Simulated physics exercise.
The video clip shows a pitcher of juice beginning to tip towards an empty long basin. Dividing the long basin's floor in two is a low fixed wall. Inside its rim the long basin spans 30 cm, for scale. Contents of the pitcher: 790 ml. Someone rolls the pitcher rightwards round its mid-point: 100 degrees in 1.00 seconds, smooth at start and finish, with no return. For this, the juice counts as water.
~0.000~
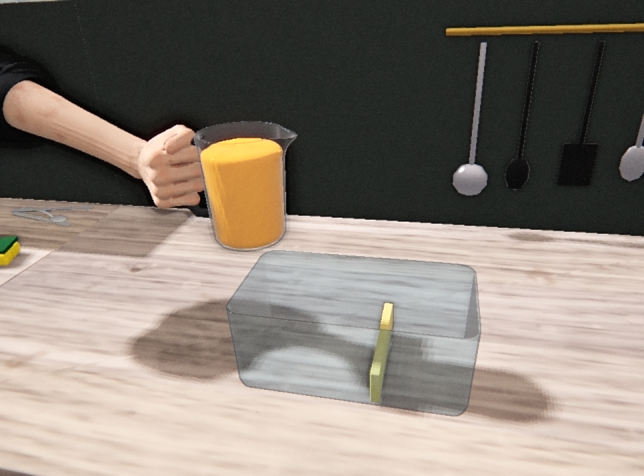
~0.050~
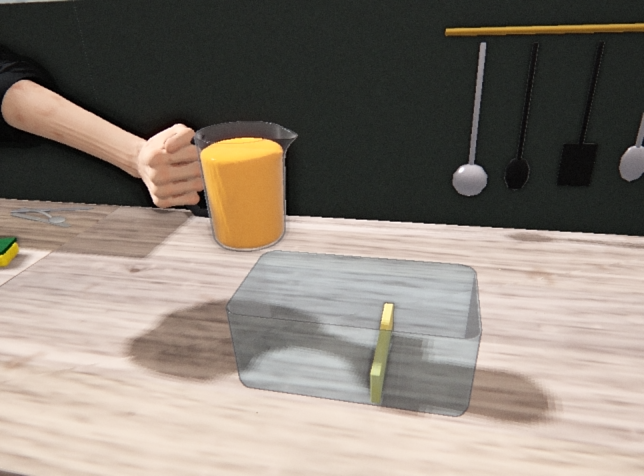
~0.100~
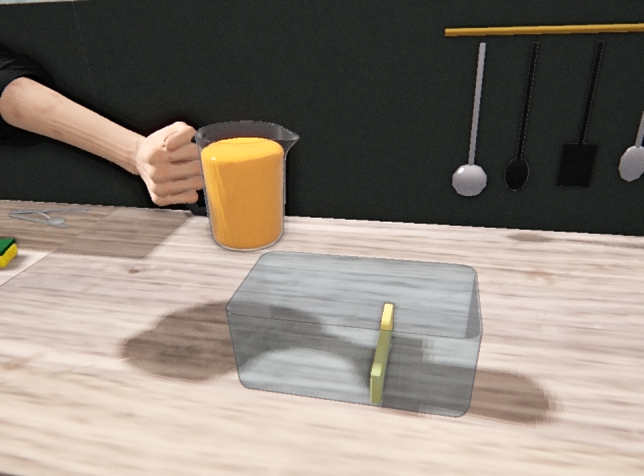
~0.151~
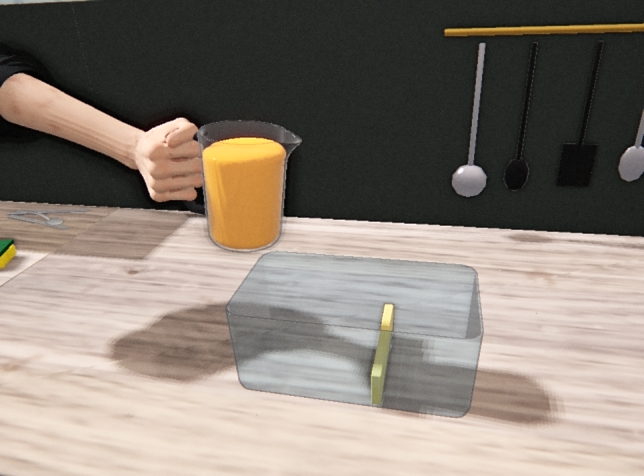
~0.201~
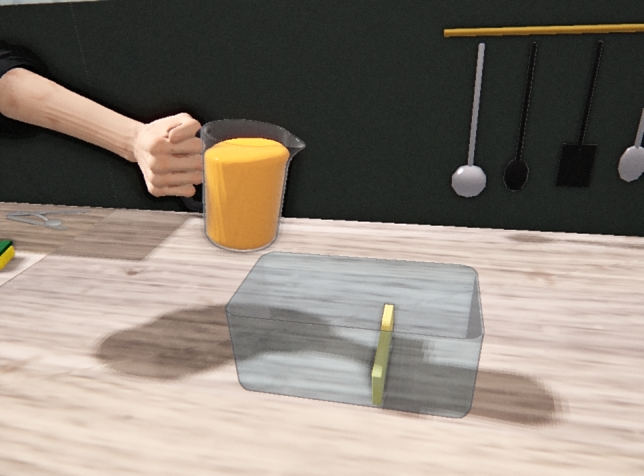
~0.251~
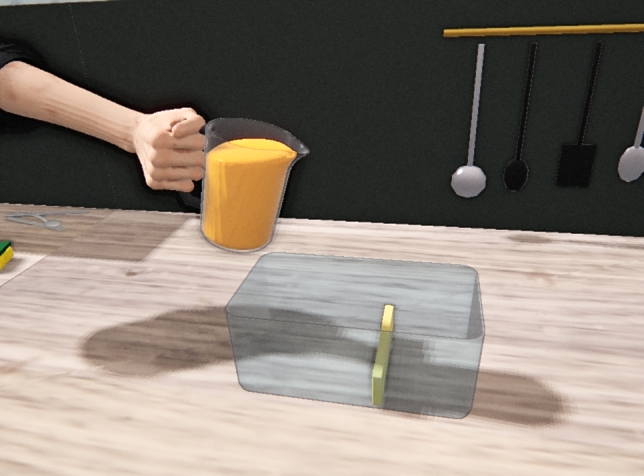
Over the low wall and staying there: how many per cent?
9 out of 100.
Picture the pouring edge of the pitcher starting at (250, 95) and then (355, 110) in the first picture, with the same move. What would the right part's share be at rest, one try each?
Around 5 per cent first, around 85 per cent next.
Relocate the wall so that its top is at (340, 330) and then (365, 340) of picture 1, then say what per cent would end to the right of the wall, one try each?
95 in a hundred, followed by 55 in a hundred.
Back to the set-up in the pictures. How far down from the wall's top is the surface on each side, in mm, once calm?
Roughly 22 mm on the left side and roughly 42 mm on the right.
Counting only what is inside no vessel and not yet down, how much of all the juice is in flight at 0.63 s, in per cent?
Roughly 14 percent.
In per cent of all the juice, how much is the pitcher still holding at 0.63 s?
I'd estimate some 82 % remains.
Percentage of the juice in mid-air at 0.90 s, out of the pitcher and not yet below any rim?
Some 18 % is up in the air.
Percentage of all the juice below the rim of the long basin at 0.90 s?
That comes to about 46 percent.
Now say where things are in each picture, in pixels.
Tilt 0°; pouring edge (296, 135); surface from (206, 147) to (284, 150); the long basin's rim runs from (246, 279) to (477, 300); the wall's top is at (383, 336), in the first picture.
Tilt 1°; pouring edge (297, 136); surface from (207, 147) to (284, 150), in the second picture.
Tilt 2°; pouring edge (298, 137); surface from (207, 145) to (284, 151), in the third picture.
Tilt 6°; pouring edge (301, 141); surface from (209, 146) to (286, 151), in the fourth picture.
Tilt 10°; pouring edge (305, 145); surface from (210, 148) to (290, 151), in the fifth picture.
Tilt 15°; pouring edge (309, 151); surface from (213, 151) to (296, 152), in the sixth picture.
By 0.63 s the tilt is 69° and 81 per cent is still to pour, 4 is left of the wall and 0 right of it.
By 0.90 s the tilt is 98° and 35 per cent is still to pour, 40 is left of the wall and 7 right of it.
By 1.19 s the tilt is 100° and 6 per cent is still to pour, 78 is left of the wall and 7 right of it.
By 1.50 s the tilt is 100° and 1 per cent is still to pour, 86 is left of the wall and 9 right of it.
At rest 87 per cent lies left of the wall, 9 right of it and 4 outside.
